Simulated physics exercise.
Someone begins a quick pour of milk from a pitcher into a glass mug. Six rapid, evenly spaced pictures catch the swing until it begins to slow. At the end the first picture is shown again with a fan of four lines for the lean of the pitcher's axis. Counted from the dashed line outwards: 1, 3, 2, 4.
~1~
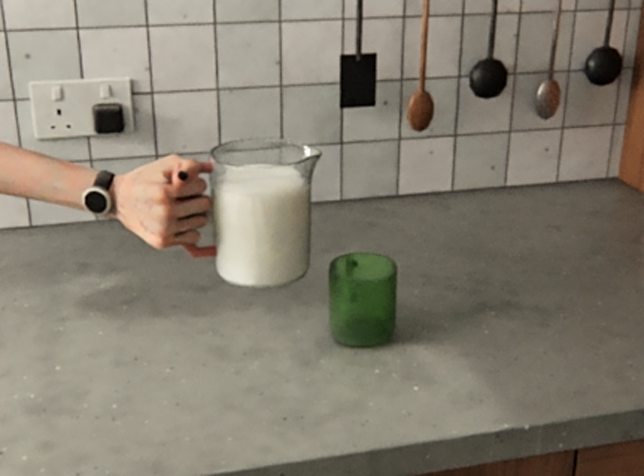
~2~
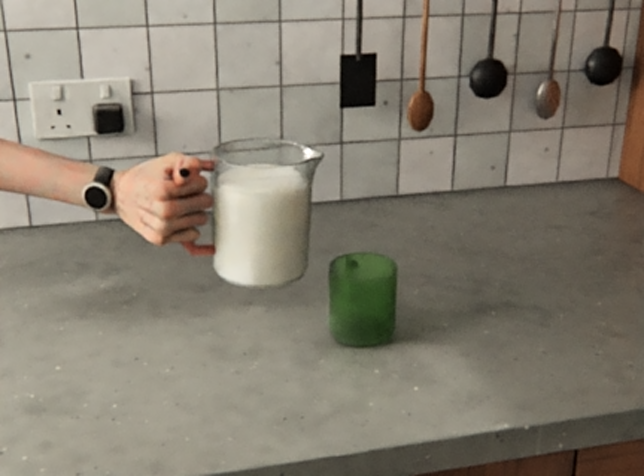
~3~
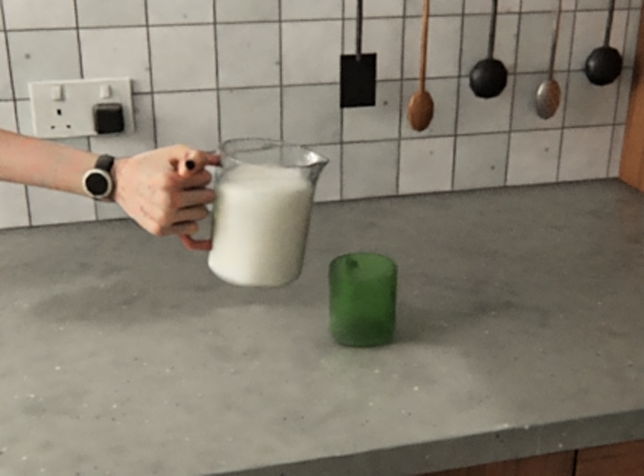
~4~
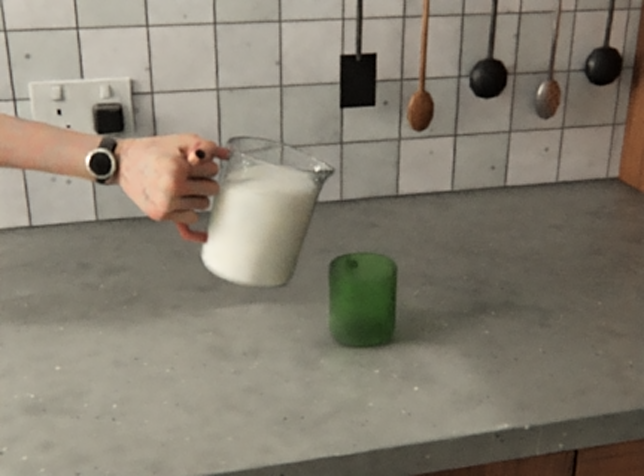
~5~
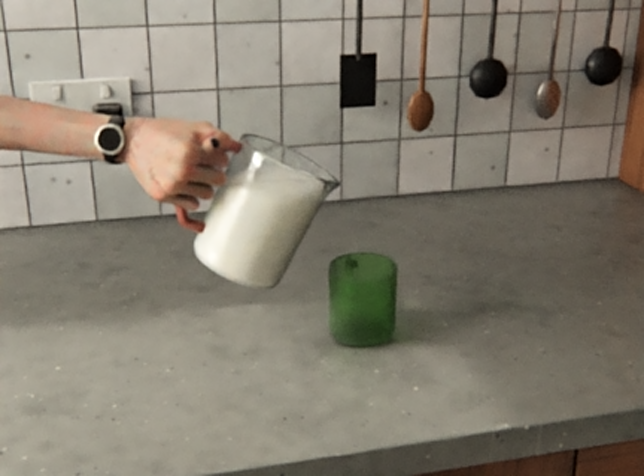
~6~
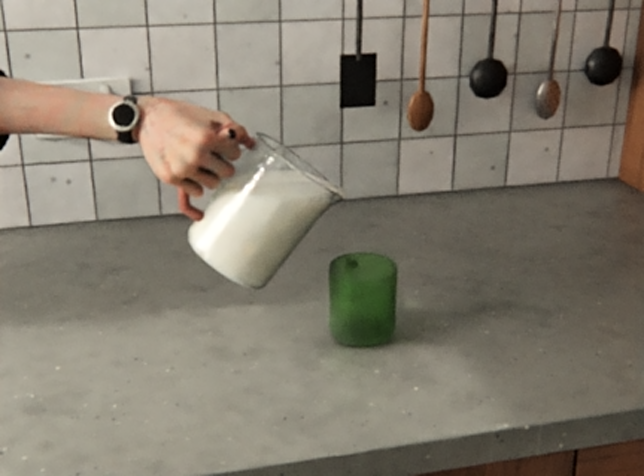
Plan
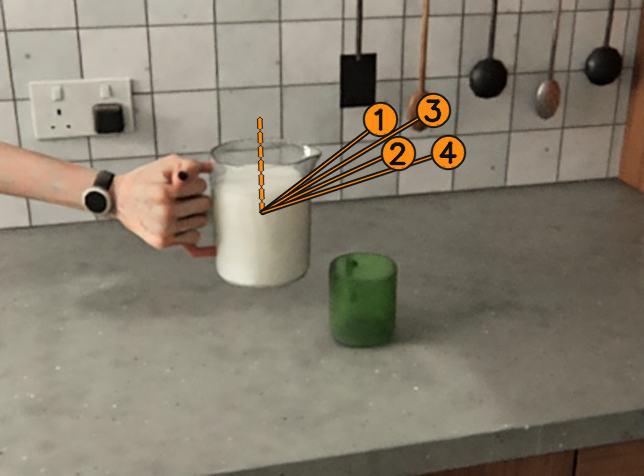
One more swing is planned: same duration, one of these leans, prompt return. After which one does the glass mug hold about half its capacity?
It is 1.
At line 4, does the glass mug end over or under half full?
Over.
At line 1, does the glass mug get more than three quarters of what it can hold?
No, less.
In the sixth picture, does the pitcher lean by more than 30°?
Yes, it does.
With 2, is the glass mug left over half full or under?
Over.
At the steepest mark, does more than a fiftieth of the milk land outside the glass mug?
Yes.
On the marked copy, 1 at (368, 131); 2 at (381, 157); 3 at (418, 118); 4 at (431, 156).
For line 1, the glass mug ends with about 51 % of what it can hold.
For line 2, the glass mug ends with about 71 % of what it can hold; 14 % of the milk is spilt.
For line 3, the glass mug ends with about 67 % of what it can hold; 5 % of the milk is spilt.
For line 4, the glass mug ends with about 72 % of what it can hold; 25 % of the milk is spilt.
